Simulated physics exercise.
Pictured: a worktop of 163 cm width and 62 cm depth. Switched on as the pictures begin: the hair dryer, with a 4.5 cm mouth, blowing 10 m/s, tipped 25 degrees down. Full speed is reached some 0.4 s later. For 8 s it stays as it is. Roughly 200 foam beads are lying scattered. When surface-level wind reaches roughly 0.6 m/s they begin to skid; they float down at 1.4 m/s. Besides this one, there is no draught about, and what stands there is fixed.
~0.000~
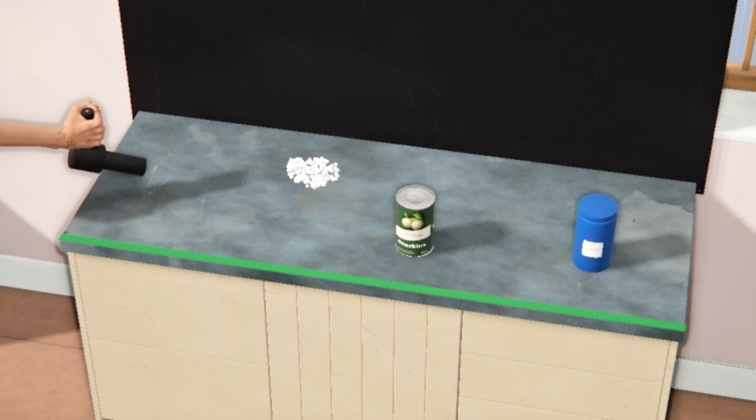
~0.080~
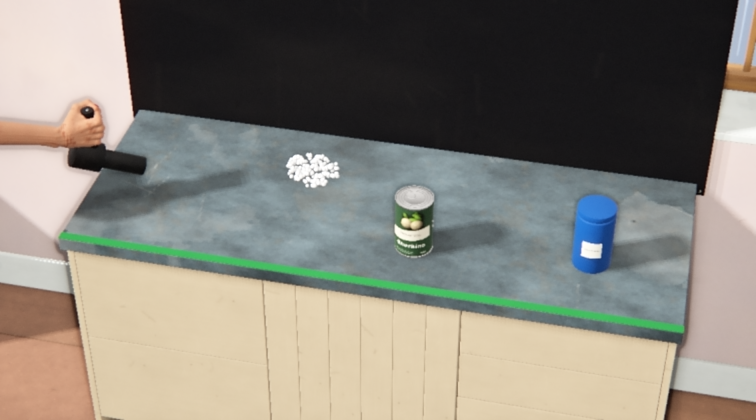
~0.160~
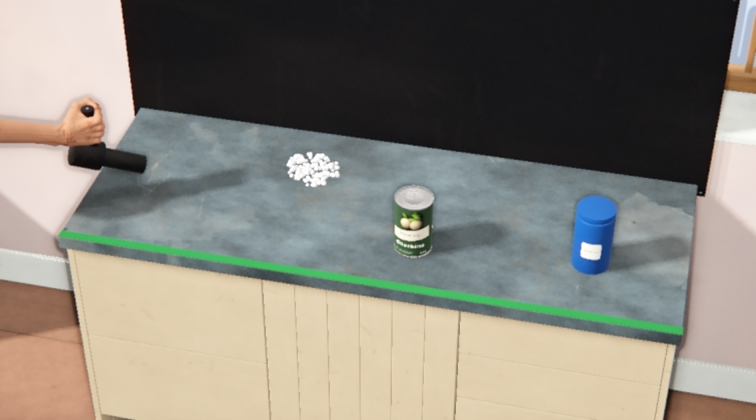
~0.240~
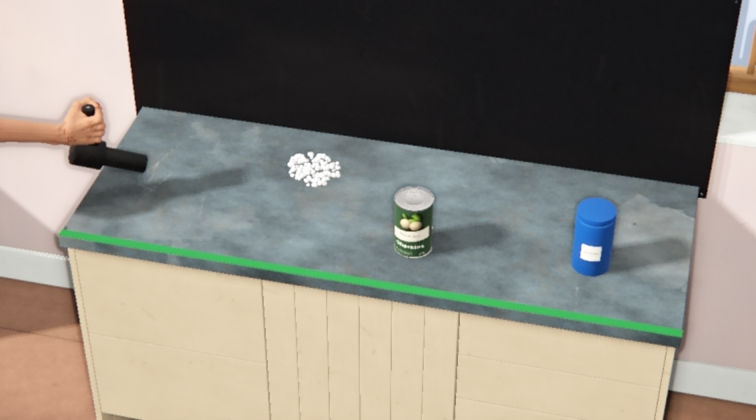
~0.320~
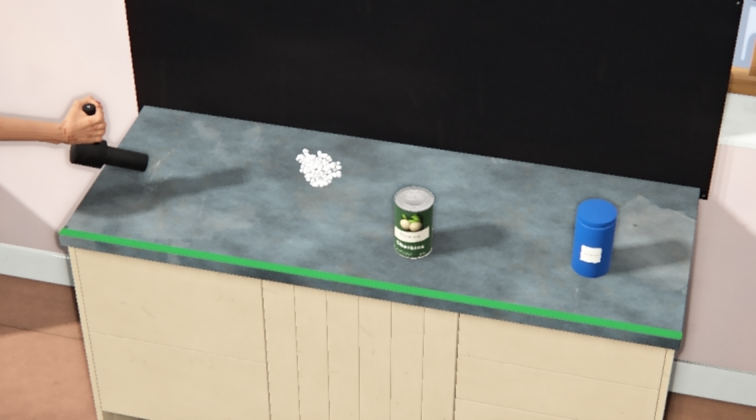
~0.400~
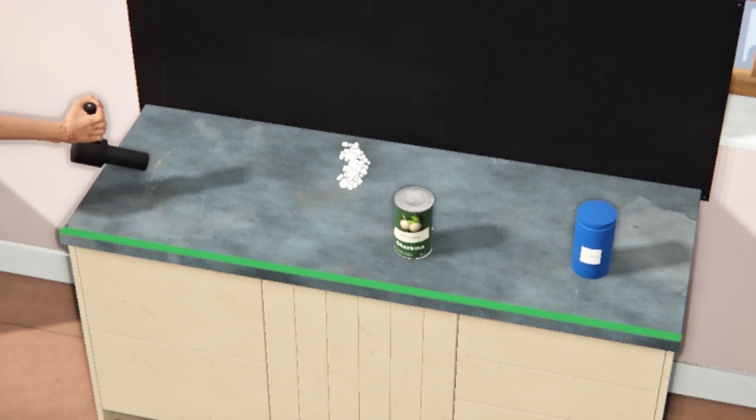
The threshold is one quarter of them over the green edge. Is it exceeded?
I'd bet the limit of a quarter at that edge holds.
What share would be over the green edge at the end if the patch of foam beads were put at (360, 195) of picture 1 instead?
It would be near 0 %.
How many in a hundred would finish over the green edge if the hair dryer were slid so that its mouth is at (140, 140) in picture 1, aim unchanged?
The share would be near 0 %.
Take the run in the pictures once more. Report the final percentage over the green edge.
Result: Close to 0 in a hundred.
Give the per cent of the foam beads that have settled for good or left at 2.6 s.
About 100 per cent.
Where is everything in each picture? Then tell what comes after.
In the first picture, the middle of the foam beads is near (312, 171), none has stirred yet and the mouth of the hair dryer is at (144, 167).
In the second picture, the middle of the foam beads is near (312, 168), none has stirred yet and the green edge is centred on (359, 284).
In the third picture, the middle of the foam beads is near (313, 167), none has stirred yet, the top of a tin is at (414, 198) and the top of a jar is at (597, 208).
In the fourth picture, the middle of the foam beads is near (314, 167) and none has stirred yet.
In the fifth picture, the middle of the foam beads is near (319, 167), the farthest in sight from the hair dryer is at (339, 164) and about 20 % have left their places.
In the sixth picture, the middle of the foam beads is near (354, 166), the farthest in sight from the hair dryer is at (369, 164) and all have left their places.
After 1.6 s, 71 % are on the move or not yet settled, 0 % are over the green edge; the middle of those still in play is near (640, 207).
After 2.6 s, 2 % are on the move or not yet settled, 0 % are over the green edge.
After 4.4 s, 0 % are on the move or not yet settled, 0 % are over the green edge.
After 8.0 s, at the end, 0 % are over the green edge.
